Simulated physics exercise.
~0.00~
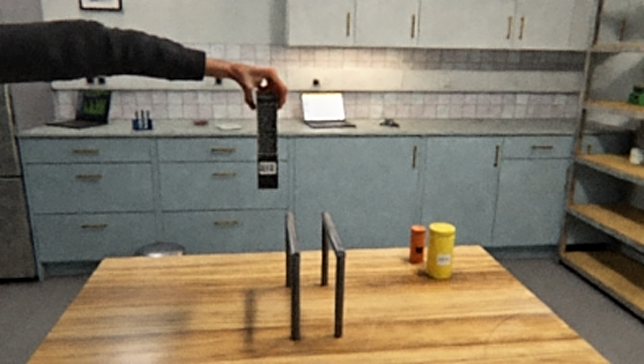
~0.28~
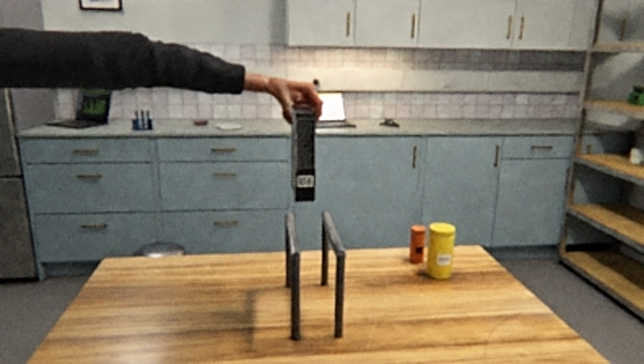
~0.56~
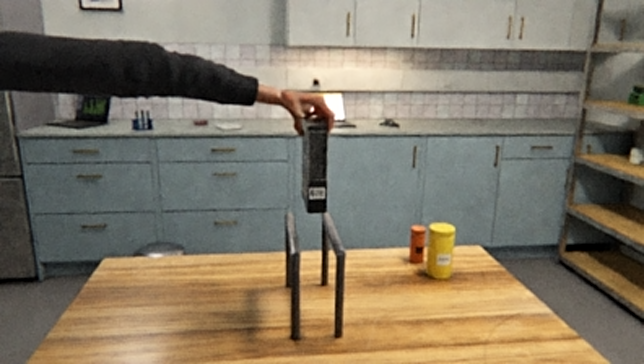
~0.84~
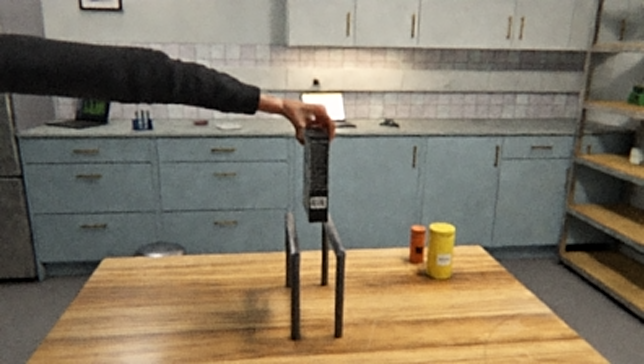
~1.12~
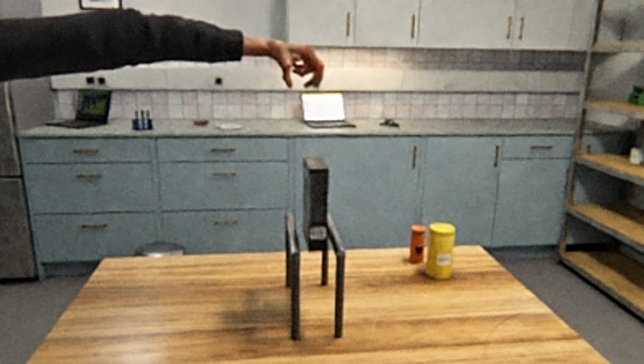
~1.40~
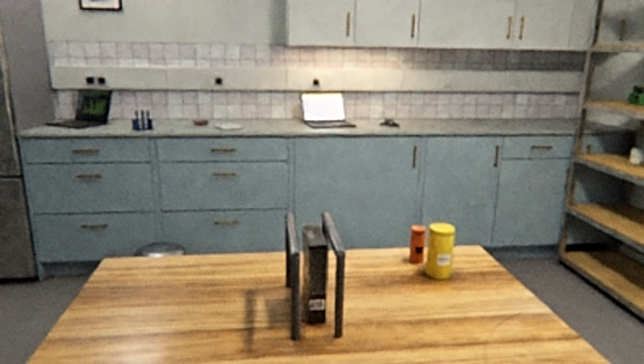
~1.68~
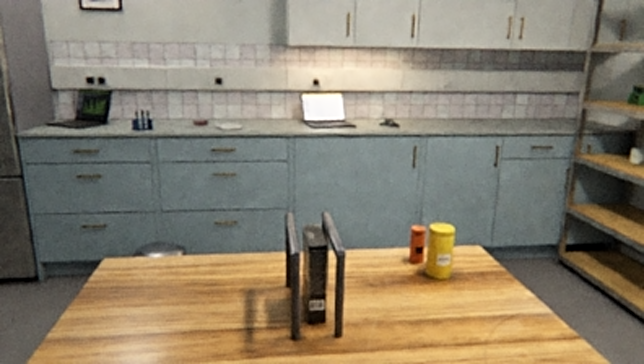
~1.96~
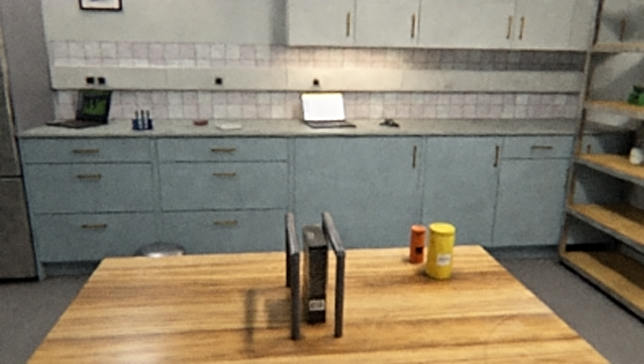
A black packet, released by a hand, drops between two ledges and stands upright on the table.
